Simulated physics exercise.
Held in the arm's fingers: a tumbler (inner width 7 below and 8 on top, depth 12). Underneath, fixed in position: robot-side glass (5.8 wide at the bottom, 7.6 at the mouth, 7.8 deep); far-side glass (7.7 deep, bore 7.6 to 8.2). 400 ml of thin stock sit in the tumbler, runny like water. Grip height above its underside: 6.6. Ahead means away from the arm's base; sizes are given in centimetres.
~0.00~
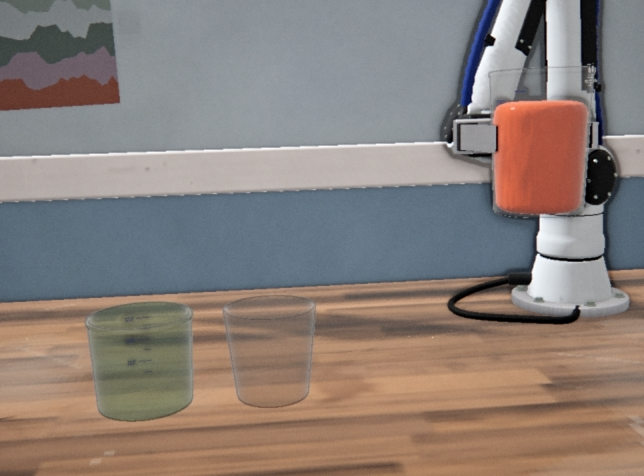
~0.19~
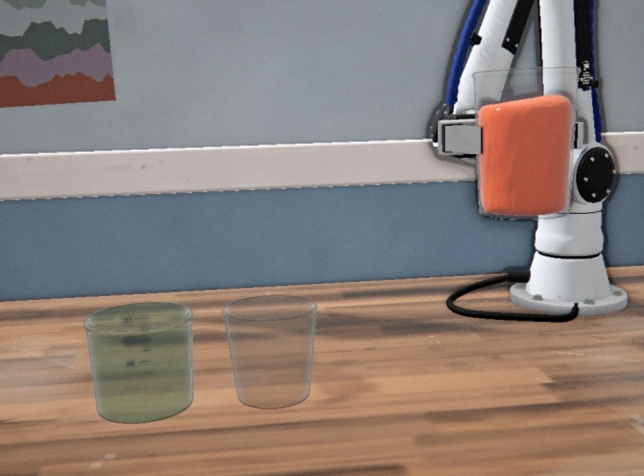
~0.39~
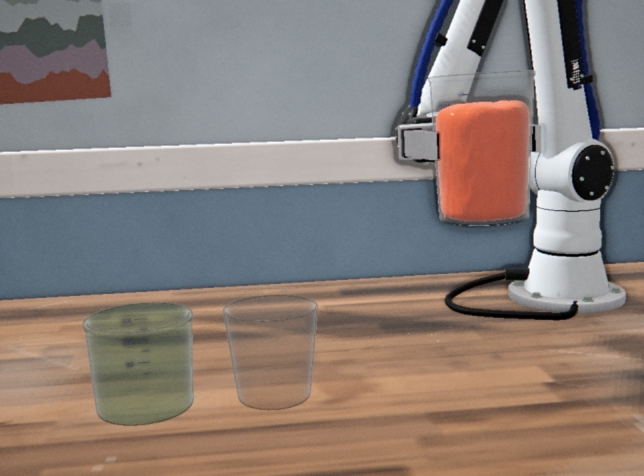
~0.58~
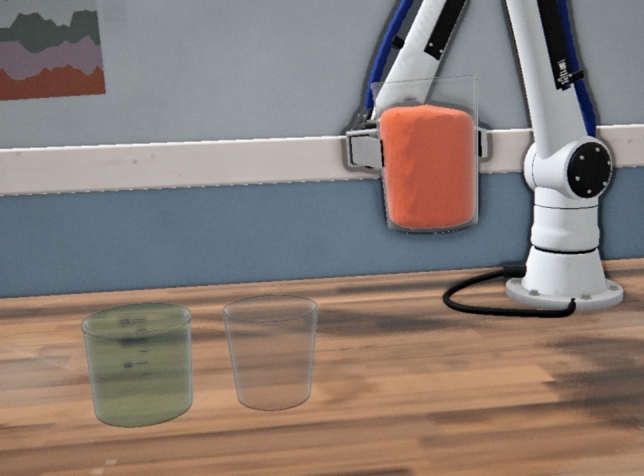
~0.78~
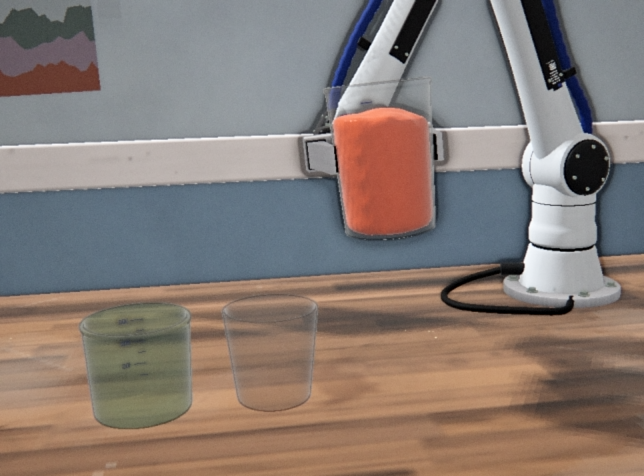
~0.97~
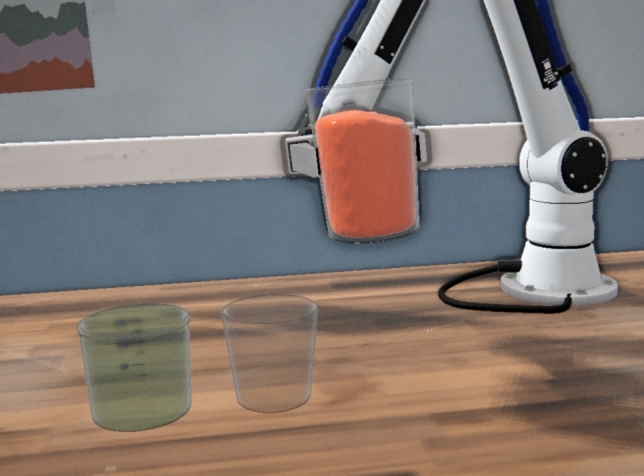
A robot arm carries a clear tumbler of orange liquid, starting upright near its base at the right. It moves the tumbler steadily leftward and slightly lower, tilting it a little forward, while the green-tinted glass and the clear glass stay still on the wooden table.
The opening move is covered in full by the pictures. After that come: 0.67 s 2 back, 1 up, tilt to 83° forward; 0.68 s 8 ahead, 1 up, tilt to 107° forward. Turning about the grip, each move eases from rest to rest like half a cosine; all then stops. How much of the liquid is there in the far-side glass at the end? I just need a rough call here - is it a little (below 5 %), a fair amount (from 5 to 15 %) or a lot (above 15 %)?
It is a lot, above 15 %.
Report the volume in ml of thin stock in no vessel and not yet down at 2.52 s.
Roughly 15 ml at that moment.
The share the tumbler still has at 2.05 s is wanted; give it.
Share still held: Near 30 %.
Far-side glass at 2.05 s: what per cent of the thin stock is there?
2 %.
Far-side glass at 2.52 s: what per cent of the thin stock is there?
Share: Close to 30 %.
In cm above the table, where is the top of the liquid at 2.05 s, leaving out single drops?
About 21 cm.
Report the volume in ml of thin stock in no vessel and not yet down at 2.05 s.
I'd say around 60 ml.
After 1.51 s, tilted 76° forward, liquid up to 24 above the table; 365 ml in the tumbler, 5 ml in the robot-side glass, 25 ml in the air or running down outside.
After 2.05 s, tilted 99° forward, liquid up to 27 above the table; 115 ml in the tumbler, 115 ml on the table or floor, 95 ml in the robot-side glass, 10 ml in the far-side glass, 65 ml in the air or running down outside.
After 2.52 s, tilted 107° forward, liquid up to 57 above the table; 160 ml on the table or floor, 120 ml in the far-side glass, 95 ml in the robot-side glass, 15 ml in the air or running down outside.
After 3.32 s, tilted 107° forward, liquid up to 4 above the table; 185 ml on the table or floor, 115 ml in the far-side glass, 95 ml in the robot-side glass.
In the end, 185 ml on the table or floor, 115 ml in the far-side glass, 95 ml in the robot-side glass. That is 30 % in the far-side glass.
